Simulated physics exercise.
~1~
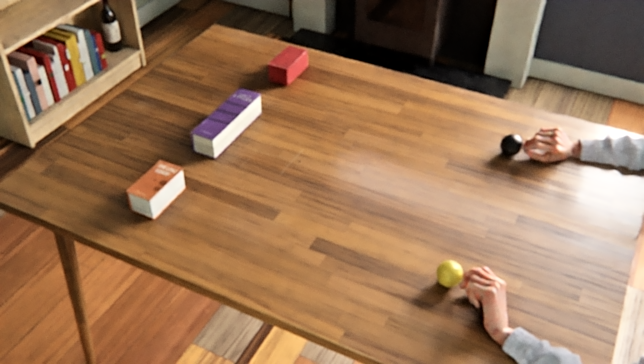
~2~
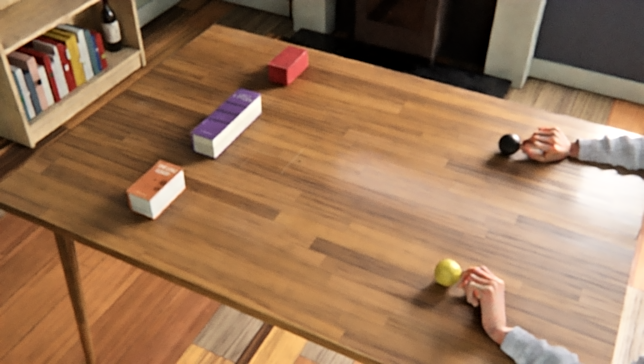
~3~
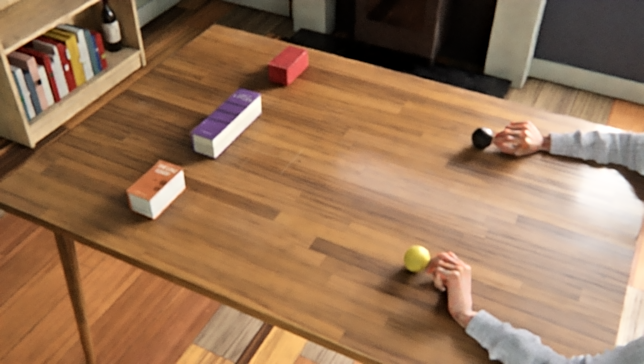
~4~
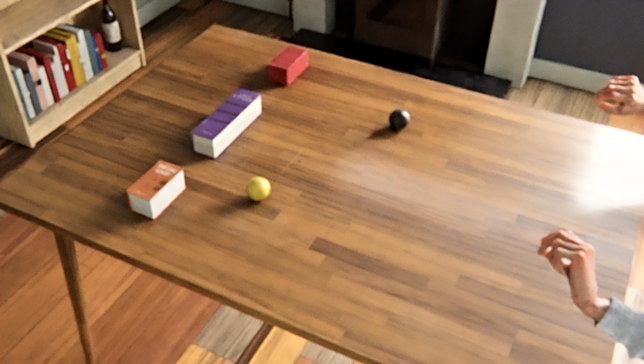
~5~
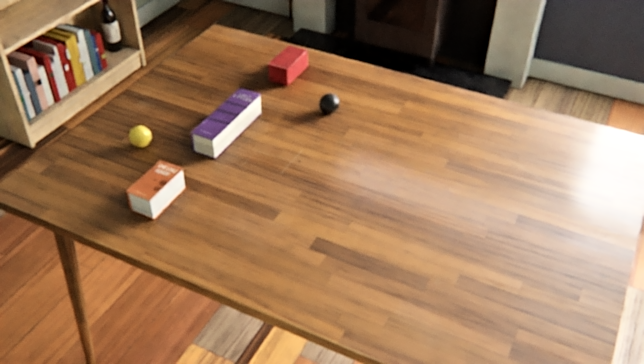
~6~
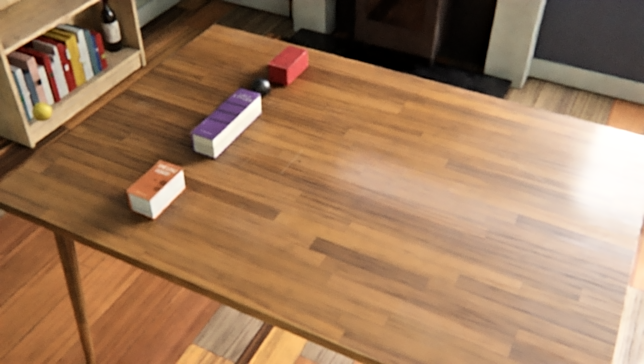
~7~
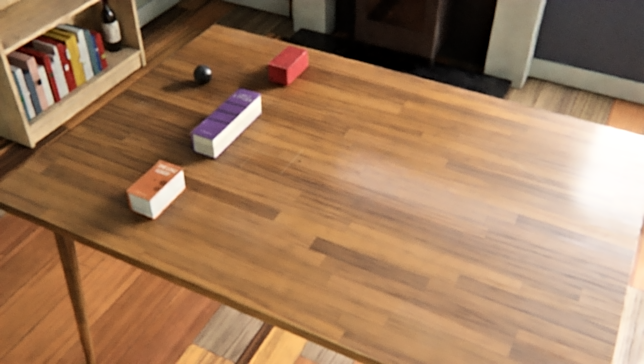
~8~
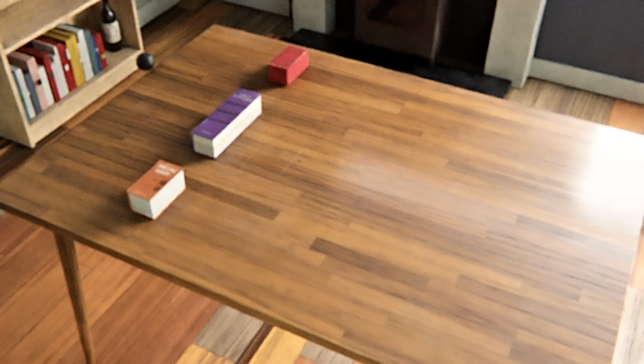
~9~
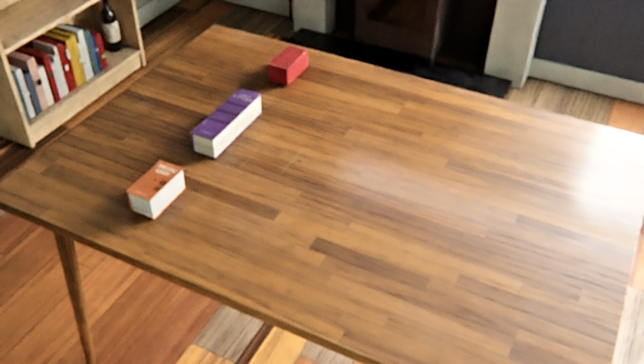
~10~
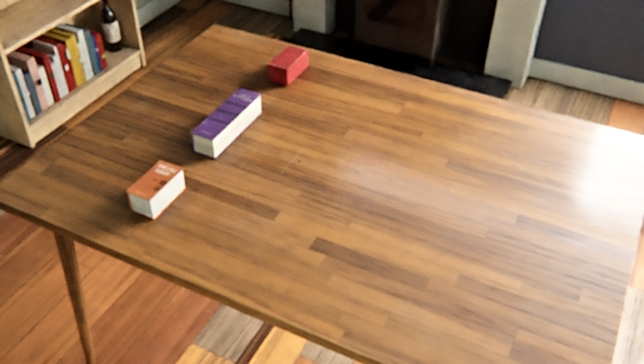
Two hands rolled a black ball and a yellow ball leftward across a wooden table toward a row of three blocks, then drew back. The yellow ball slipped through one gap and the black through the other, and both left the tabletop.
